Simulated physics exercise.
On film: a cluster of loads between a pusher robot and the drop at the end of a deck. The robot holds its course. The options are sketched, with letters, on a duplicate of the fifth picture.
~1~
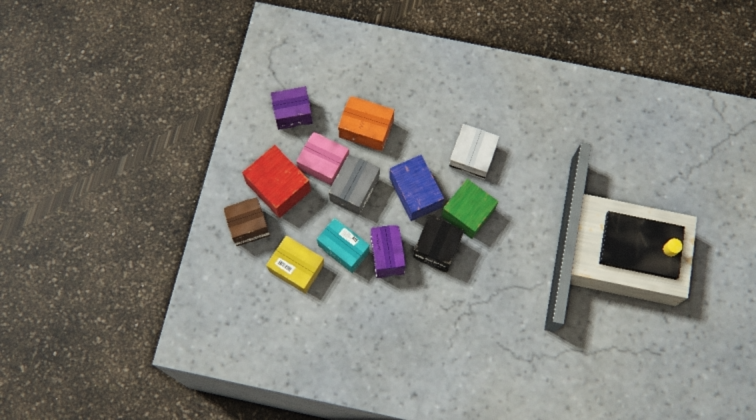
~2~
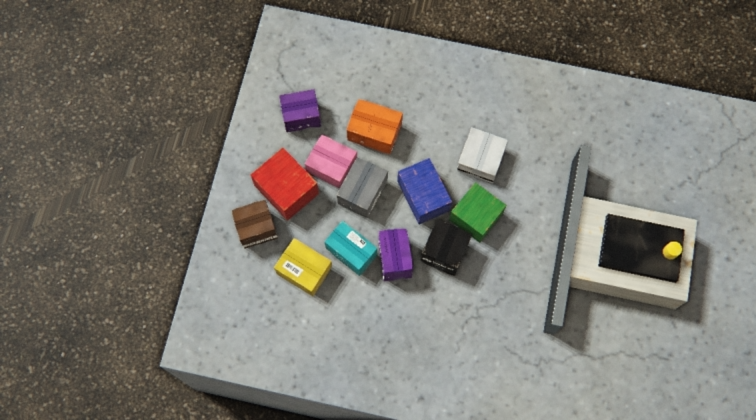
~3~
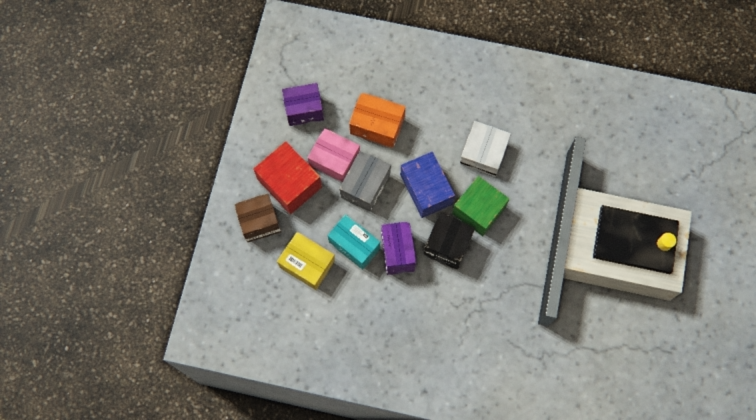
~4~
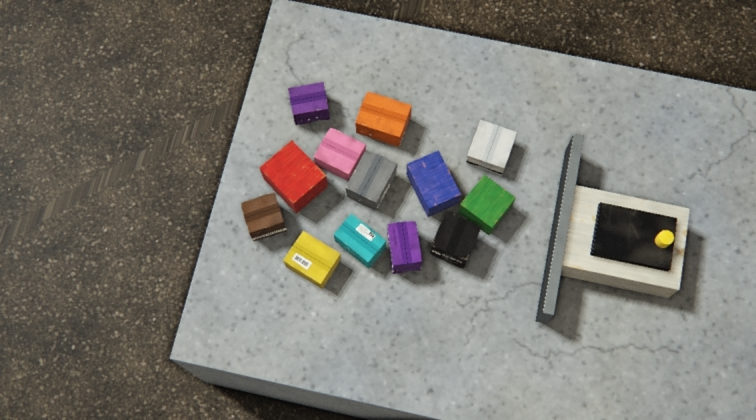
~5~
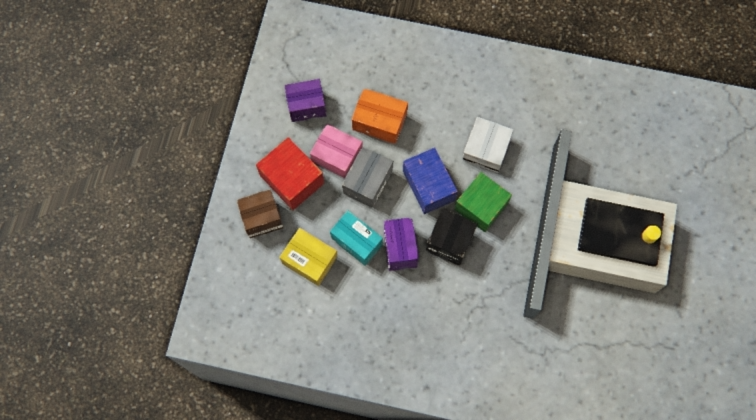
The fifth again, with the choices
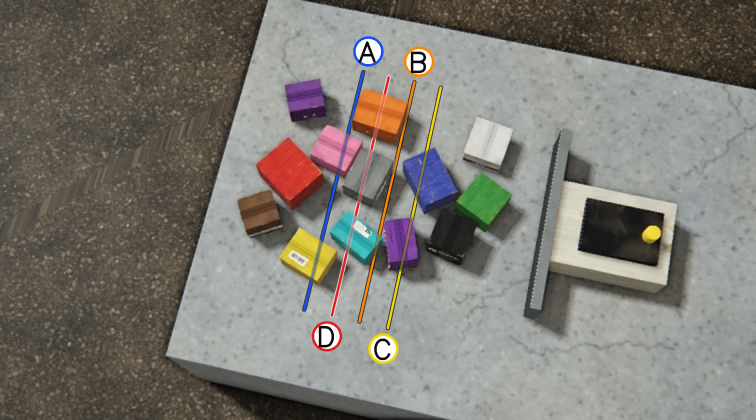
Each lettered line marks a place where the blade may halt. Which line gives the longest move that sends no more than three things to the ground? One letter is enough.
No farther than A.
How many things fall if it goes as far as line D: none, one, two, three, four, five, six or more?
The count is none.
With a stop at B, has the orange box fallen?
By then, no.
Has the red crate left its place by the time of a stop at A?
Yes.
On the copy, A at (335, 186); B at (388, 197); C at (415, 203); D at (361, 192).
On A. First, robot (536, 214); white box (460, 140); black box (440, 238).
Then, robot (457, 197); red crate (250, 169); brown box (246, 218).
Finally, robot (400, 185); red crate over the edge; brown box over the edge; two fallen.
By contrast, B is within the limit but short; C is within the limit but short; D is within the limit but short.
